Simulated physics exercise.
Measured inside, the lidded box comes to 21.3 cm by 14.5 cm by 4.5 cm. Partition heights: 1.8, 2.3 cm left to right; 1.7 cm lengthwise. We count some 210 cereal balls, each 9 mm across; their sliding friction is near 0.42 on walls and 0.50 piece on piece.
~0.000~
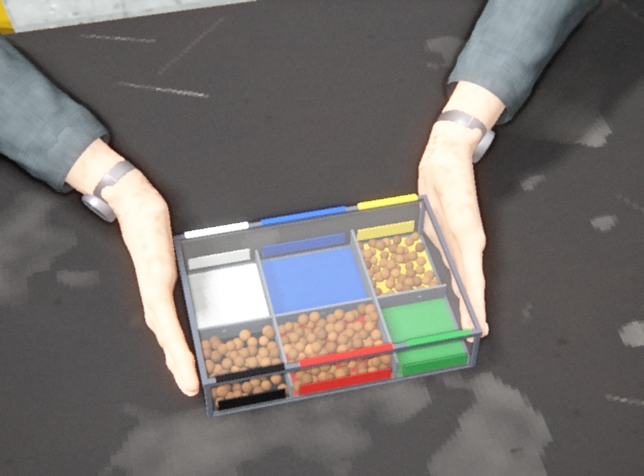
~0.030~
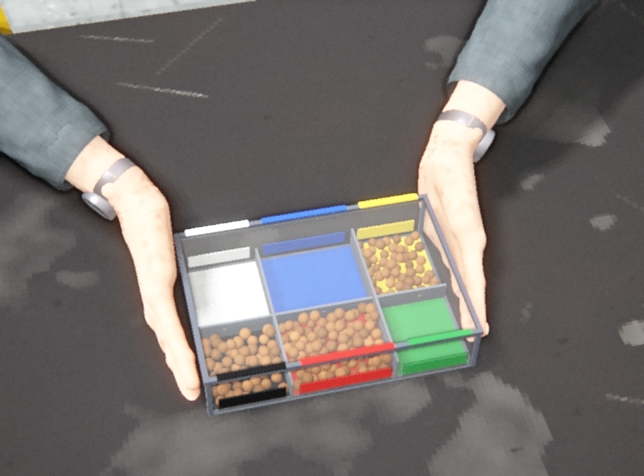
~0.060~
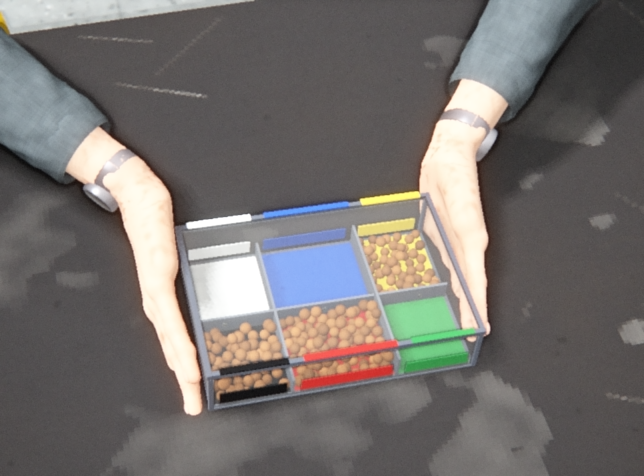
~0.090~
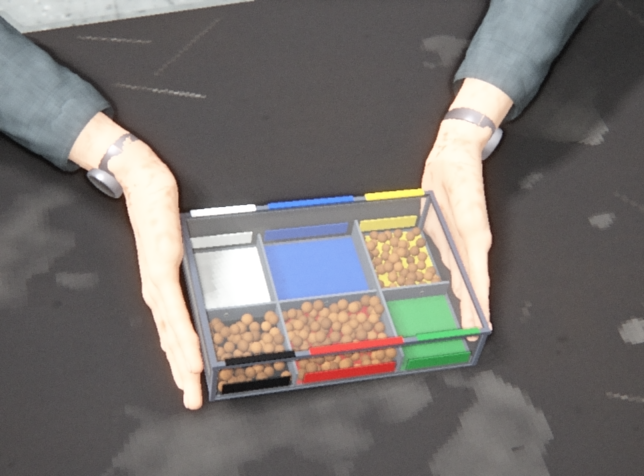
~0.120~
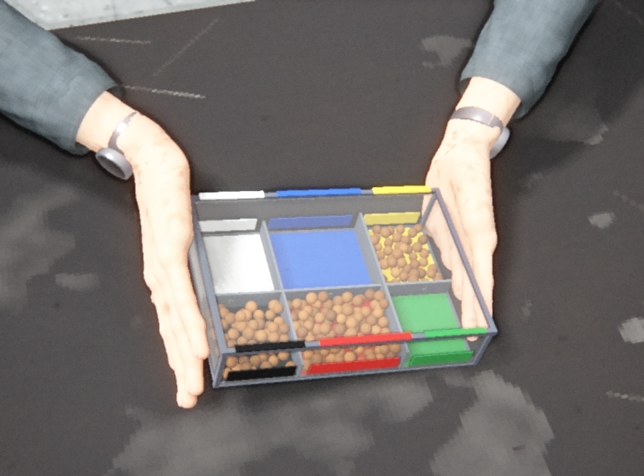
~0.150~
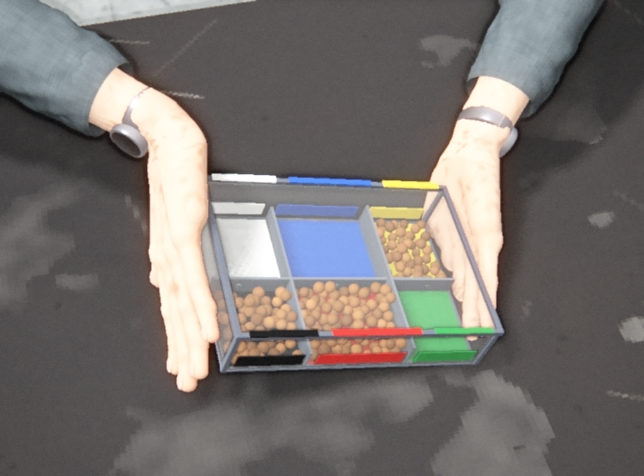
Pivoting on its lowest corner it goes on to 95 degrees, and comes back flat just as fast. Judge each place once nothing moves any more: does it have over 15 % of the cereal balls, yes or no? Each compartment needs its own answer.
Red: Yes, blue: No, green: Yes, yellow: Yes, white: No, black: No.
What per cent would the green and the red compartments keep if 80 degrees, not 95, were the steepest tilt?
The green compartment would hold 40 per cent, the red one 30 per cent.
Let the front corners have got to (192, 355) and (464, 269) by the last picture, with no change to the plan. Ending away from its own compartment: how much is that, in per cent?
That would be some 75 in a hundred.
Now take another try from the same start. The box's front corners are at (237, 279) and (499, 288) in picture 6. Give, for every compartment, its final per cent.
So it works out as red at 0 percent, blue at 15 percent, green at 5 percent, yellow at 75 percent, white at 0 percent and black at 0 percent.
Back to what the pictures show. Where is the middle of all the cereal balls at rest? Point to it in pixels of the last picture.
Roughly pixel (430, 327).
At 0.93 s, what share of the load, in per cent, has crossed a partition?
Around 65 per cent.
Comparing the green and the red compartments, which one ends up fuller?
Go with green, that one ends with more.
Then, at 0.62 s, tilt 94 degrees; red 40 %, green 20 %, yellow 25 %, black 15 %.
After 0.93 s, tilt 40 degrees; red 20 %, green 55 %, yellow 20 %.
After 1.34 s, tilt 0 degrees; red 20 %, green 55 %, yellow 20 %.
At rest (1.9 s), red 20 %, blue 0 %, green 55 %, yellow 20 %, white 0 %, black 0 %.
